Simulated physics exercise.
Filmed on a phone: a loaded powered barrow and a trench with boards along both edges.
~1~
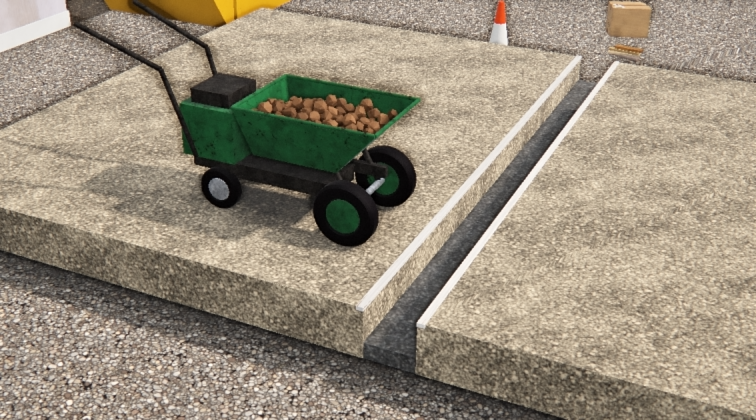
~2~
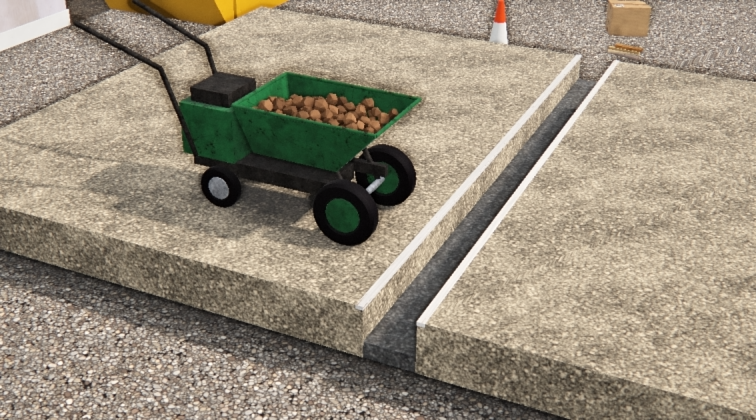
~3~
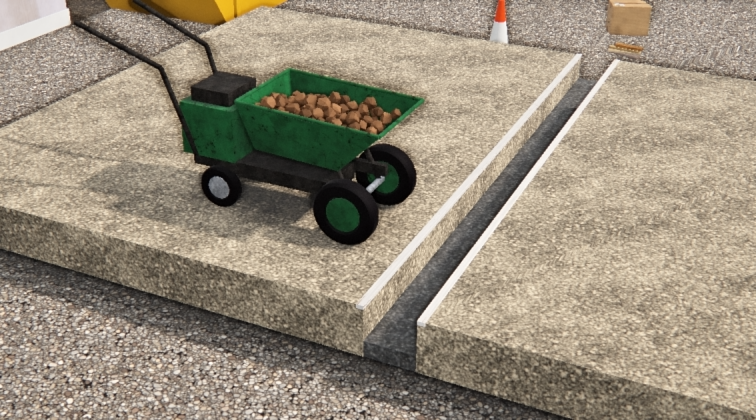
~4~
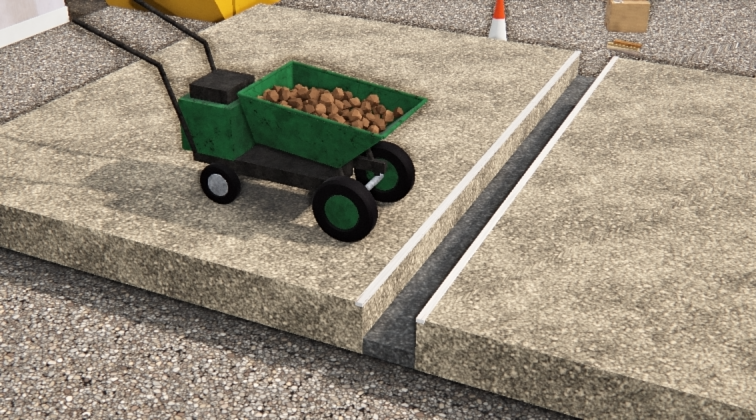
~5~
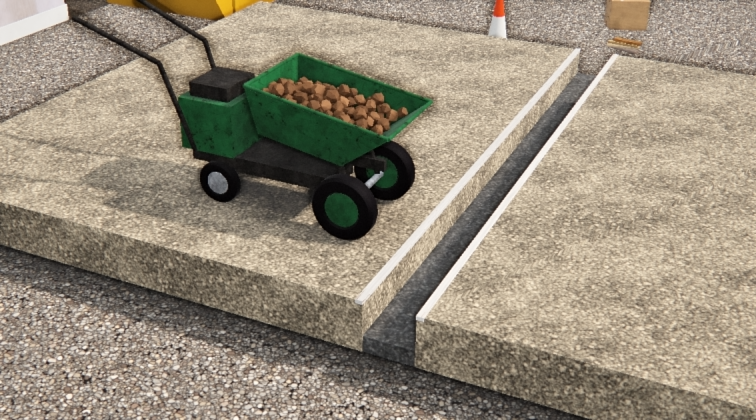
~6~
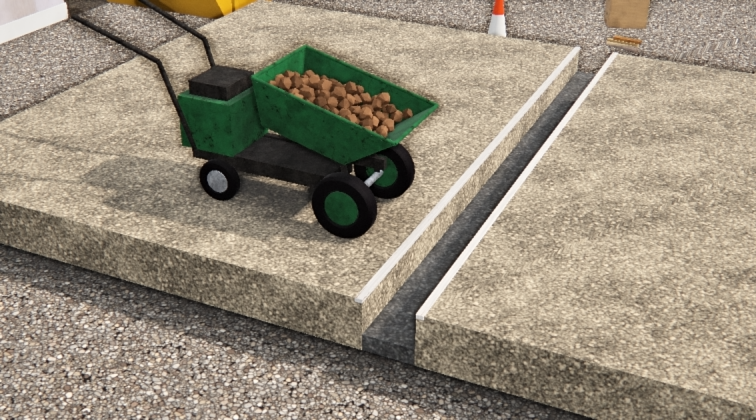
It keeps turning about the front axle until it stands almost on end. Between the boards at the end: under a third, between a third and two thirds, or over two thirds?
The trench takes from one third to two thirds.
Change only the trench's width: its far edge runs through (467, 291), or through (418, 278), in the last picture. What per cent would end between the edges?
The first gives 90 %, the second 0 %.
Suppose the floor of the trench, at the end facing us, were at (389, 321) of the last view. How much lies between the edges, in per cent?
About 20 per cent.
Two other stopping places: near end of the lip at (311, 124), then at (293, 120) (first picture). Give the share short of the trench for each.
Near 20 % and 40 %.
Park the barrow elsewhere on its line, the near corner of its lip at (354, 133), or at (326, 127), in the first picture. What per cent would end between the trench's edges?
First some 80, then 80 per cent.
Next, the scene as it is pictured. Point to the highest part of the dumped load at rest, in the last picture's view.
Near (486, 236).
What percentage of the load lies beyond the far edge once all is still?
Close to 55 per cent.
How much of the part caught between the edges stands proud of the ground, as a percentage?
About 0 per cent.
Soon after the last picture, skip tipped steeply; all in the skip.
A little later, skip tipped right over; about two thirds in the skip; a small part in or heaped over the trench; about a quarter beyond it; a stray few falling.
Later still, skip tipped right over; a small part in the skip; about a third in or heaped over the trench; about half beyond it.
At rest, skip tipped right over; a stray few in the skip; about half in or heaped over the trench; about half beyond it.
